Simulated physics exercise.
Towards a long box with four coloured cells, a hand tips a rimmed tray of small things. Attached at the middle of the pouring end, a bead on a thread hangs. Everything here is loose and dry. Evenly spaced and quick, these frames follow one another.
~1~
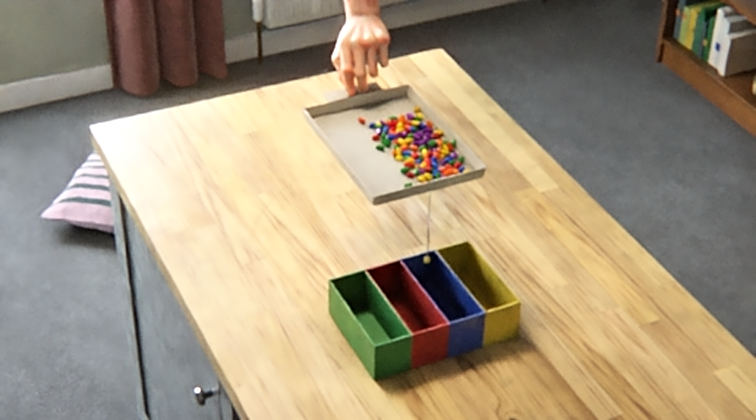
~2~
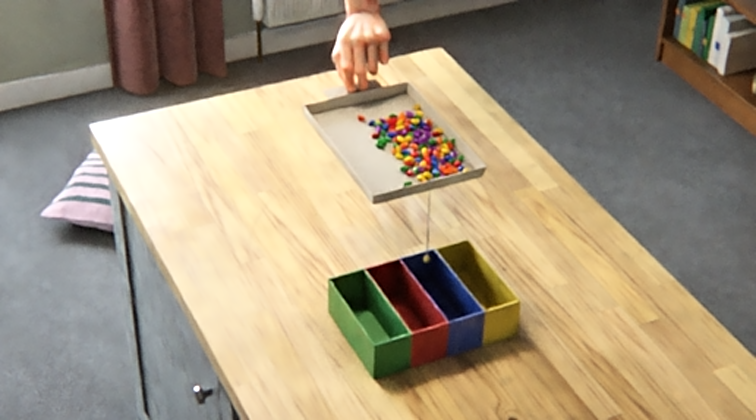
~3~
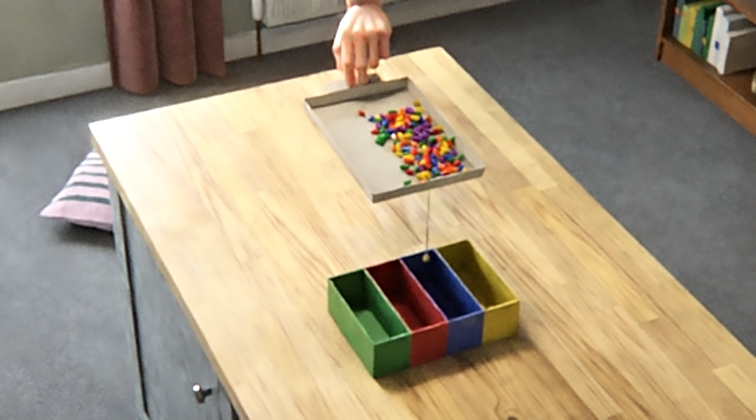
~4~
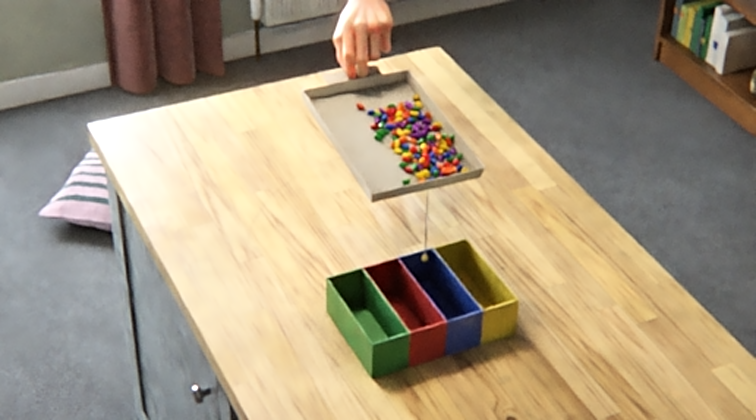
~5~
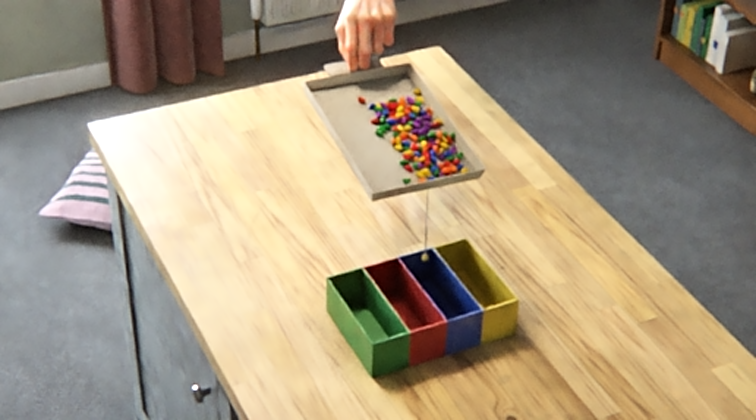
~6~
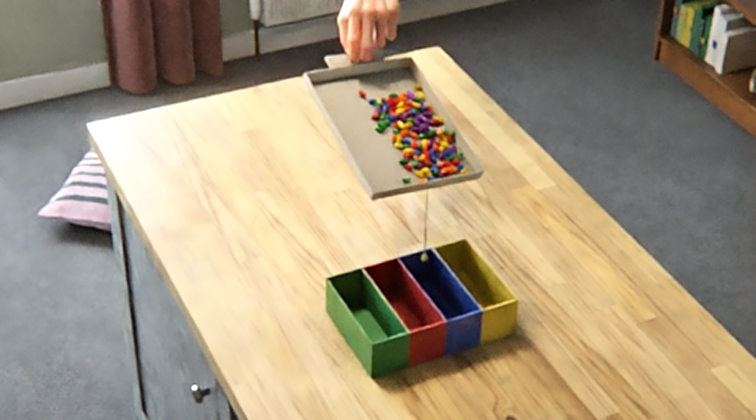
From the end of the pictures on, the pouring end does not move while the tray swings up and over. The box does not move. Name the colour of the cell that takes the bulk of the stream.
Yellow.
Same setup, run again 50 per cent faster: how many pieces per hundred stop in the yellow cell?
Close to 60 in a hundred.
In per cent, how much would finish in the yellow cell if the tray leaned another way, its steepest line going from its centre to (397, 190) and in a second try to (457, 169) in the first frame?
Near 0 % and, after that, 80 %.
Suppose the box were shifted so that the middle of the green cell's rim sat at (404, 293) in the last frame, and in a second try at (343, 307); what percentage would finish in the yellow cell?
20 % and 30 %.
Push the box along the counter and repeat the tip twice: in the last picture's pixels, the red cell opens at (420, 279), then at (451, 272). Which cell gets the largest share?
The first placing favours yellow, while the second favours the blue cell.
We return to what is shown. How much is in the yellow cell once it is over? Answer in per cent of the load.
Result: Around 60 in a hundred.
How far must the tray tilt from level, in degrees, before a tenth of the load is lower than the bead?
Approx. 90° from level.
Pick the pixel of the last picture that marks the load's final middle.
I'd place the middle at about (478, 305).
Just after the last frame, tray tipped steeply; every one on the tray.
A moment on, tray tipped past a quarter turn; roughly a quarter on the tray; roughly a third in the yellow cell; about a tenth in the blue cell; roughly a third falling or outside the box.
Further on, tray tipped past a quarter turn; roughly two thirds in the yellow cell; about a tenth in the blue cell; roughly a quarter falling or outside the box.
When it is over, tray tipped past a quarter turn; roughly two thirds in the yellow cell; about a tenth in the blue cell; not one in the green cell; not one in the red cell; roughly a quarter outside the box.
